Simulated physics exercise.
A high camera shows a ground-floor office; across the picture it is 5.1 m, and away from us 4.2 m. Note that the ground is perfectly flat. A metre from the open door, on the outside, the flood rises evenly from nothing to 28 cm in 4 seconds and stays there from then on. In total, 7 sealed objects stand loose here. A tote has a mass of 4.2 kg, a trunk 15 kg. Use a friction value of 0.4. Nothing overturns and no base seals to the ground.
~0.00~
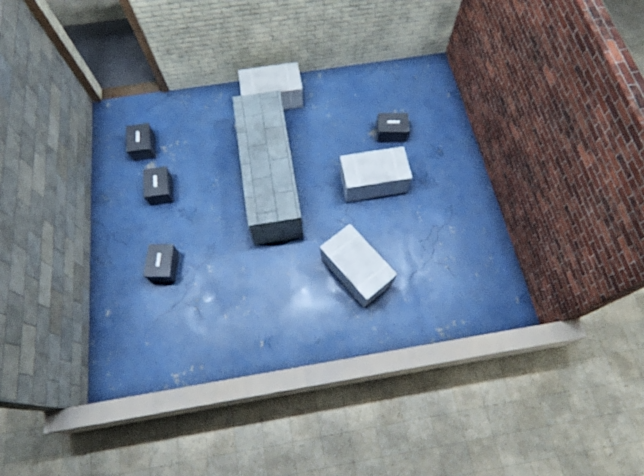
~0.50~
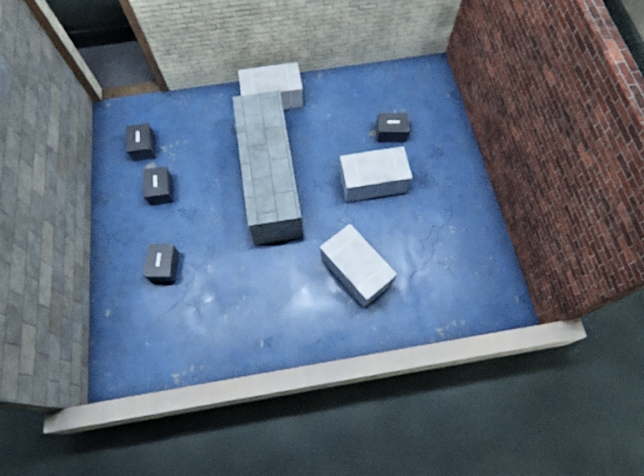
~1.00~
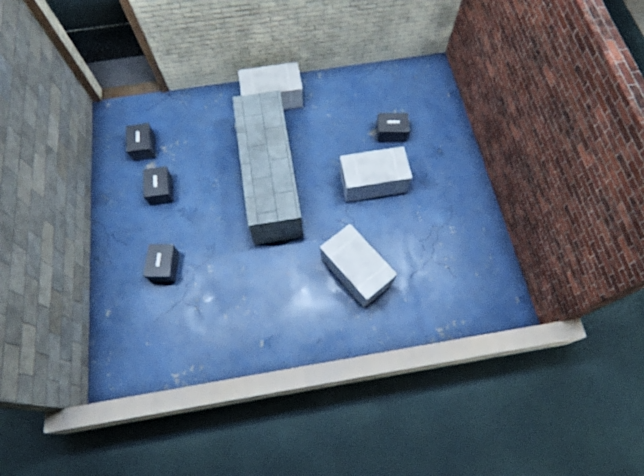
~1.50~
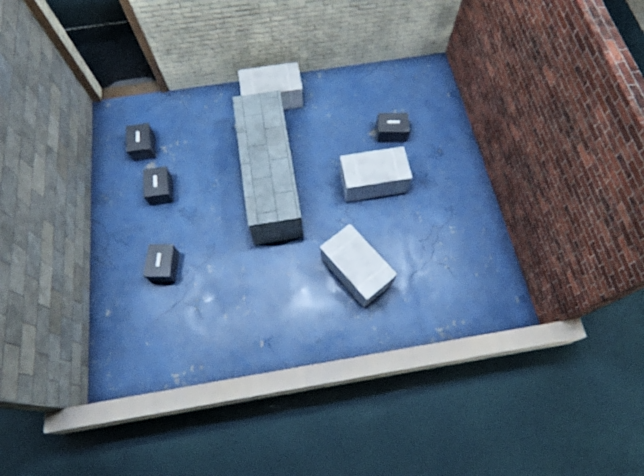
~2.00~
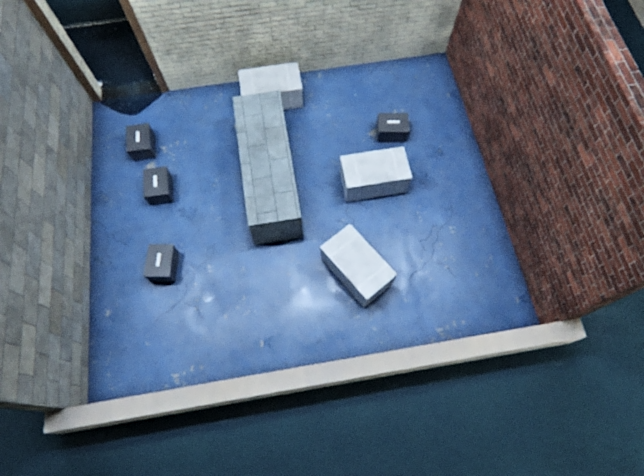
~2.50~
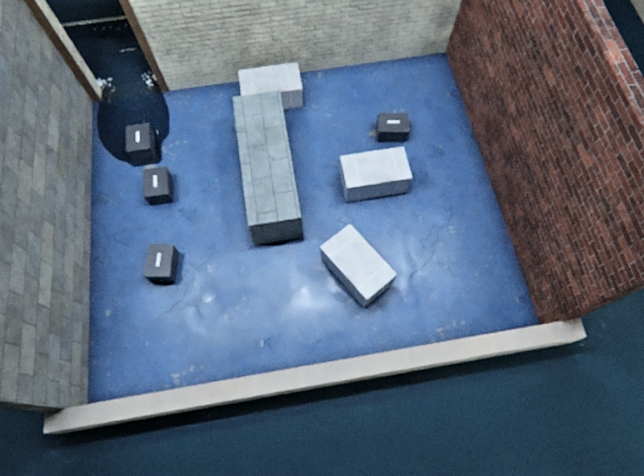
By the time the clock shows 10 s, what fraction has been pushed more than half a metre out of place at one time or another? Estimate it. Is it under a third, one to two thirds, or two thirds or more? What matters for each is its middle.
One to two thirds.
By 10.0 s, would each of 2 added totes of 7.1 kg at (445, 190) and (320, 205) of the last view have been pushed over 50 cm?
Note: Item 1 stays inside the limit; item 2 stays inside the limit.
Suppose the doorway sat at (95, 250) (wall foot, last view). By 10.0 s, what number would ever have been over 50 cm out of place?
Result: 4.
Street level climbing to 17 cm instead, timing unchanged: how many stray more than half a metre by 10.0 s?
In that case 3 of them.
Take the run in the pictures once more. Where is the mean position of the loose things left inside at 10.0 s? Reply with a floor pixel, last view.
About (391, 192).
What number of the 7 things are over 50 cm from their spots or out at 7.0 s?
I make it 3.
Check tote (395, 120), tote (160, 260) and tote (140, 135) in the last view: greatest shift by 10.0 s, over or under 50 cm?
One by one: Below; above; above.
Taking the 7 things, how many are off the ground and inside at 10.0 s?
At that time, 3.
After 3.5 s 0 of 7 are over 50 cm from their spots; 0 afloat.
After 4.5 s 2 of 7 are over 50 cm from their spots; 1 afloat.
After 7.0 s 3 of 7 are over 50 cm from their spots; 3 afloat.
After 10.0 s 4 of 7 are over 50 cm from their spots, and 4 have been at some point; 3 afloat.
